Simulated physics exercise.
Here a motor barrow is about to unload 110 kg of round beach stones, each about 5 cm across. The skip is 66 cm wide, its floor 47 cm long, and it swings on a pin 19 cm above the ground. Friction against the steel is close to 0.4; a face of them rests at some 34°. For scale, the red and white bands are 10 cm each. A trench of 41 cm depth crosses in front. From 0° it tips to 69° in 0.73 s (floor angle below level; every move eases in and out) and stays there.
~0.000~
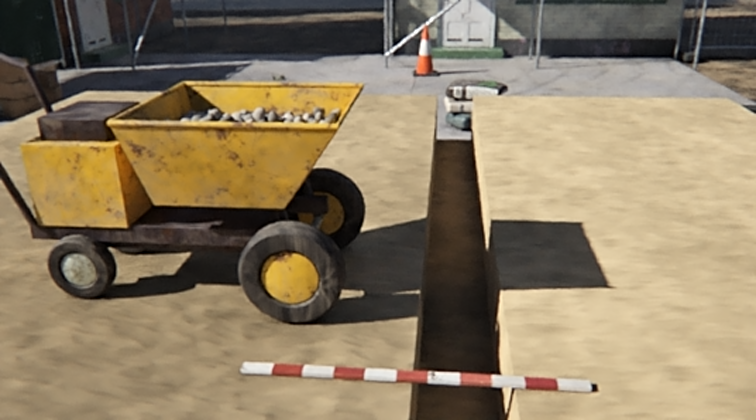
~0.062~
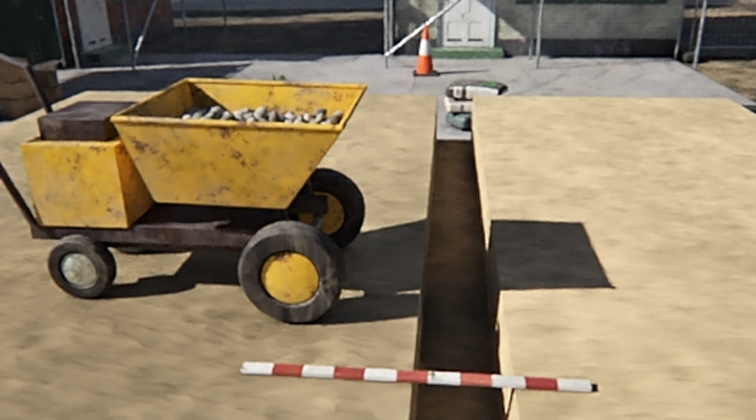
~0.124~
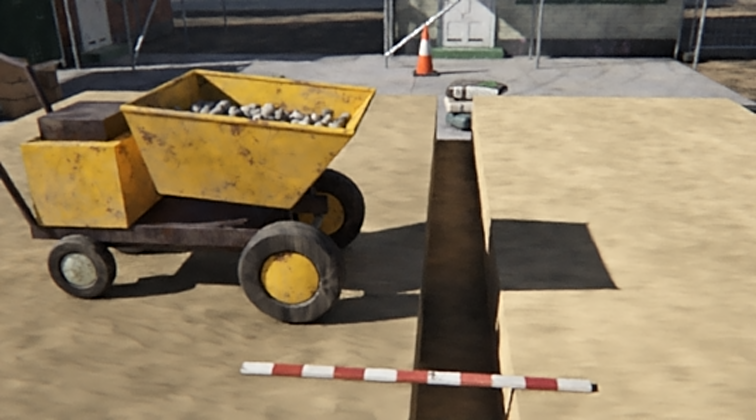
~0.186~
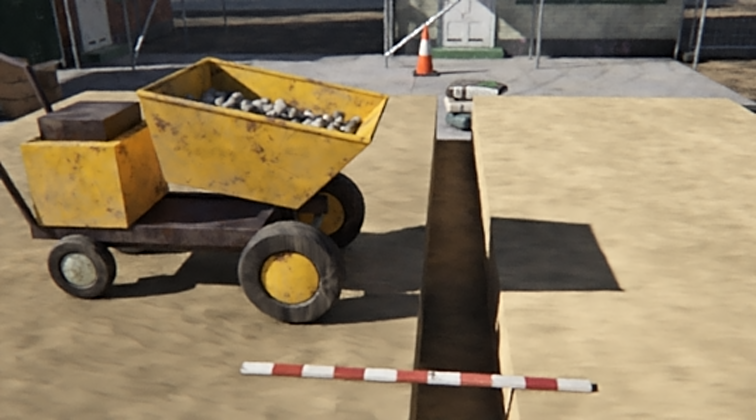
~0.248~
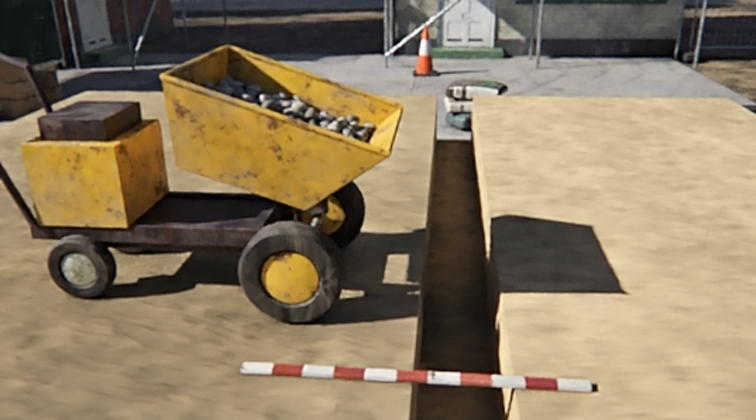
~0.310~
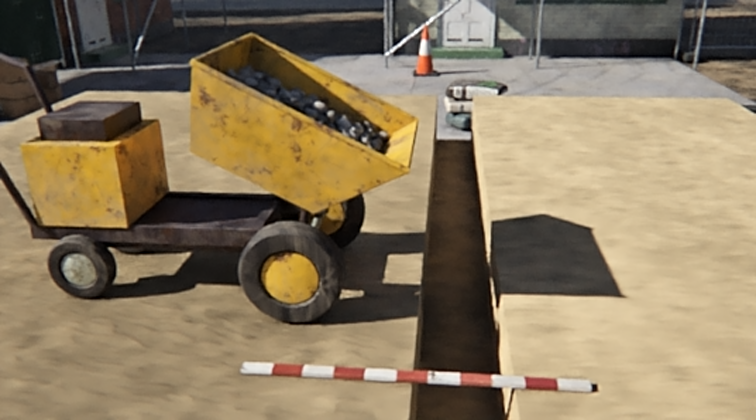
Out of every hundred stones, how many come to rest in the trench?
Some 48 per cent of it.
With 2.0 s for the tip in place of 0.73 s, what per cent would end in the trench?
In that case some 70 per cent.
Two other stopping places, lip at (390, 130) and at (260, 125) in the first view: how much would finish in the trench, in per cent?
Near 15 per cent from the first place, 95 from the second.
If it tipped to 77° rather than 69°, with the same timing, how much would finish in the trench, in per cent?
It would be near 45 per cent.
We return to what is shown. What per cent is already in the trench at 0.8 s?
About 15 per cent by then.
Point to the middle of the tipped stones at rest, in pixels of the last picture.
Near (512, 284).
After 0.6 s the floor is at 59°; 100 % in the skip; the foremost stones are at (432, 209).
After 0.8 s the floor is at 69°; 75 % in the skip, 13 % in the trench, 12 % past the trench; the foremost stones are at (540, 291).
After 1.2 s the floor is at 69°; 27 % in the skip, 22 % in the trench, 50 % past the trench; the foremost stones are at (728, 304).
After 3.1 s the floor is at 69°; 0 % in the skip, 48 % in the trench, 52 % past the trench; the foremost stones are past the picture's edge.
